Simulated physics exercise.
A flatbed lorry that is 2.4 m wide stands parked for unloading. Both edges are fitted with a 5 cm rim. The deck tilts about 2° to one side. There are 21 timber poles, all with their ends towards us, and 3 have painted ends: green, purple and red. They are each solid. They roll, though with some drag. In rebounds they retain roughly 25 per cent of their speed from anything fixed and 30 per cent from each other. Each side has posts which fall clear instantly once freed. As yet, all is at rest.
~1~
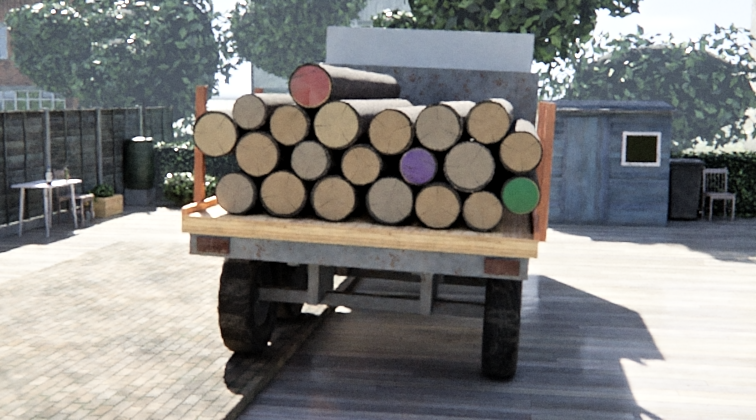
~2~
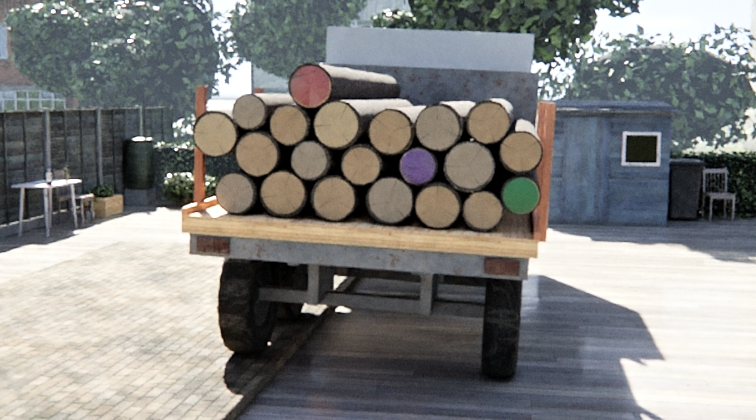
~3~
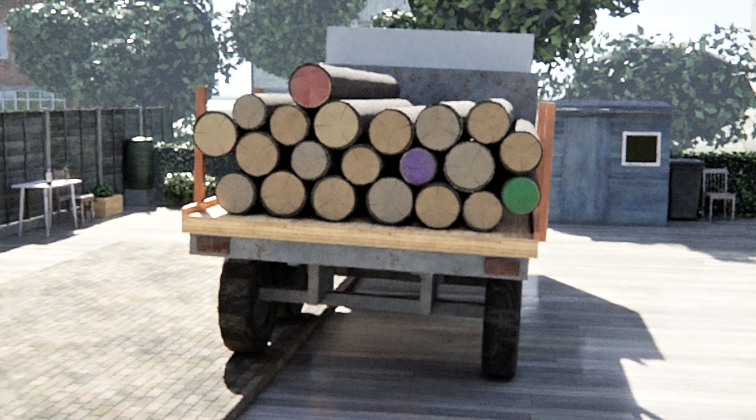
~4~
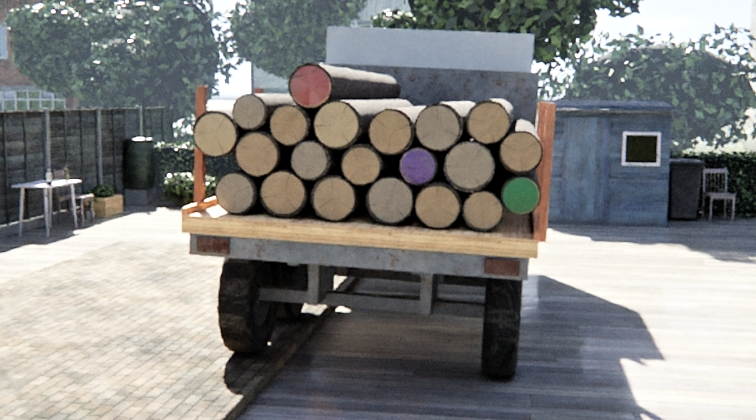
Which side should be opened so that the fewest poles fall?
Go for the right-hand side: 0 against 3.
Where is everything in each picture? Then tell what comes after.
Green (521, 196), purple (418, 167), red (309, 86); the deck slopes 2° down to the right; 6 of the 21 make up the bottom layer; all still, in the first picture.
Green (521, 196), purple (418, 167), red (309, 86); rims, left 5 cm, right 5 cm; at rest, in the second picture.
Green (521, 196), purple (418, 167), red (309, 86); side tops at (202, 92) and (551, 109); all still, in the third picture.
Green (521, 196), purple (418, 167), red (309, 86); at rest, in the fourth picture.
With the left side gone, after 1.1 s, green is up on others, 15 cm from the right edge; purple is up on others, 80 cm from the right edge; red is up on others, 75 cm from the left edge, rolling left; 2 of 21 are off.
With the left side gone, finally, green is up on others, 15 cm from the right edge; purple is up on others, 80 cm from the right edge; red is up on others, 45 cm from the left edge; 3 of 21 are off.
With the right side gone, after 0.7 s, green is on the deck, 10 cm from the right edge; purple is up on others, 80 cm from the right edge; red is up on others, 80 cm from the left edge; 0 of 21 are off.
With the right side gone, finally, green is on the deck, 10 cm from the right edge; purple is up on others, 80 cm from the right edge; red is up on others, 80 cm from the left edge; 0 of 21 are off.
